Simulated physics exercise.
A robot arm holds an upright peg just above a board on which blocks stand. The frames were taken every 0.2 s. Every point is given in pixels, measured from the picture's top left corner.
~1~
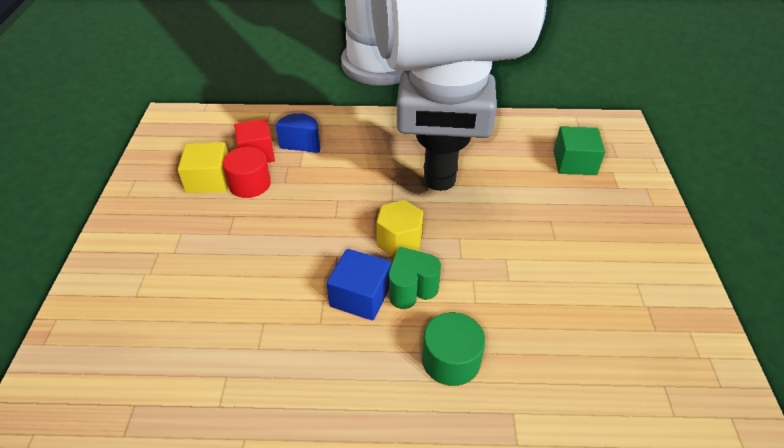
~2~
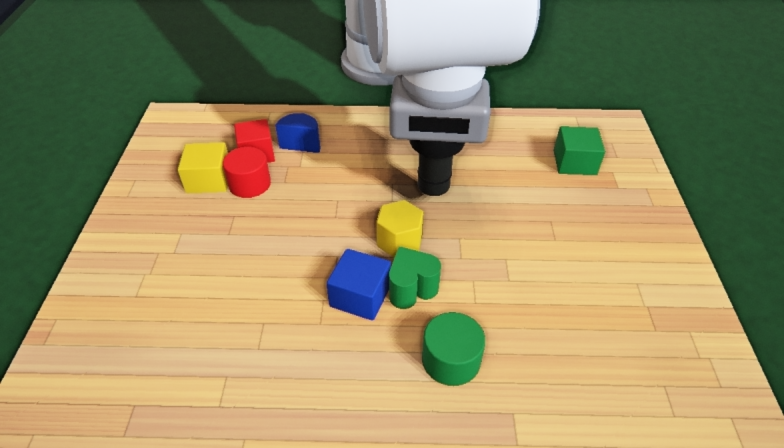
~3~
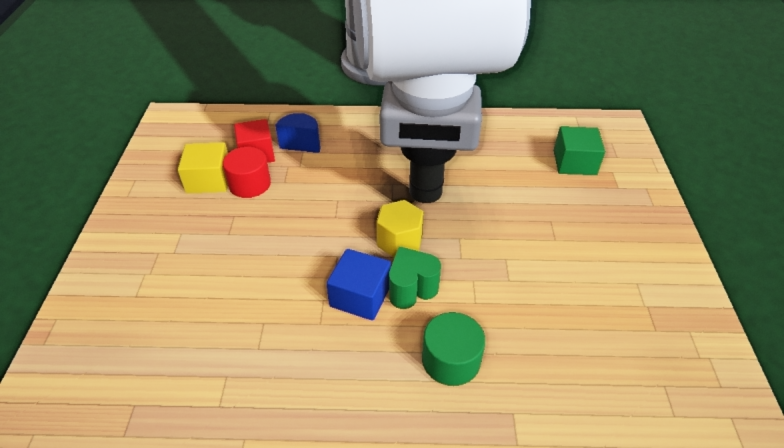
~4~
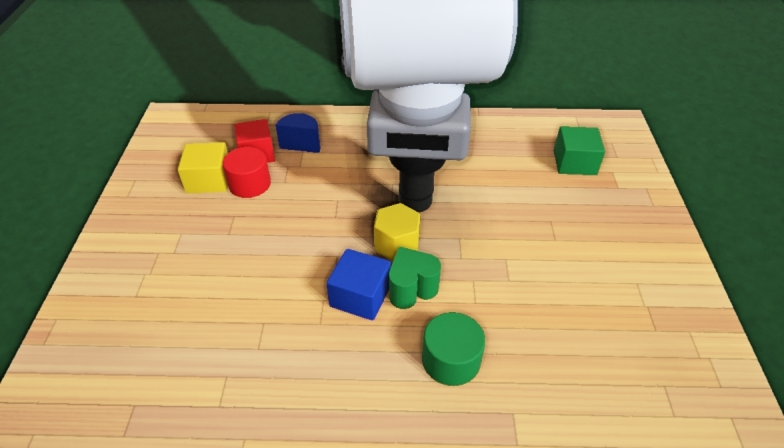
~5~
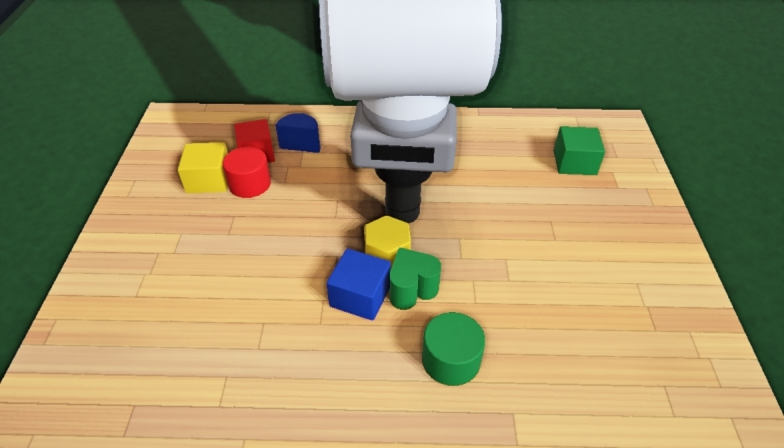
In the video, a robot arm with a black peg moves down and to the left over a wooden board of colored blocks, then nudges the yellow hexagonal block slightly toward the blue square block while the other blocks stay still.
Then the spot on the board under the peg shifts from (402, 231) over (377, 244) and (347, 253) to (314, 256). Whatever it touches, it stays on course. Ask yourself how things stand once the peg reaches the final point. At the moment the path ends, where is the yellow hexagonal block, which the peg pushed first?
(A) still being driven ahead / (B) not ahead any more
The answer is B.
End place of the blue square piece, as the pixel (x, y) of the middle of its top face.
I'd guess (340, 302).
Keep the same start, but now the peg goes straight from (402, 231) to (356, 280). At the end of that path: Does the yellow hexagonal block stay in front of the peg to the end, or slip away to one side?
The peg still has the yellow hexagonal block in front of it when the path ends.
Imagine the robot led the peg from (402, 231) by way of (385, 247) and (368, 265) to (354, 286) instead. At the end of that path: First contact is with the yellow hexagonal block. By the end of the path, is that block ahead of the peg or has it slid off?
The peg still drives it.
On the path given first. Halfway along, peg (361, 233); blue square piece (344, 295), turned 20° anticlockwise; yellow hexagonal block (353, 256), turned 25° anticlockwise; green heart-shaped block (413, 270), turned 15° anticlockwise.
At the end, peg (312, 239); blue square piece (340, 302), turned 35° anticlockwise; yellow hexagonal block (336, 262), turned 45° anticlockwise; green heart-shaped block (413, 270), turned 15° anticlockwise.
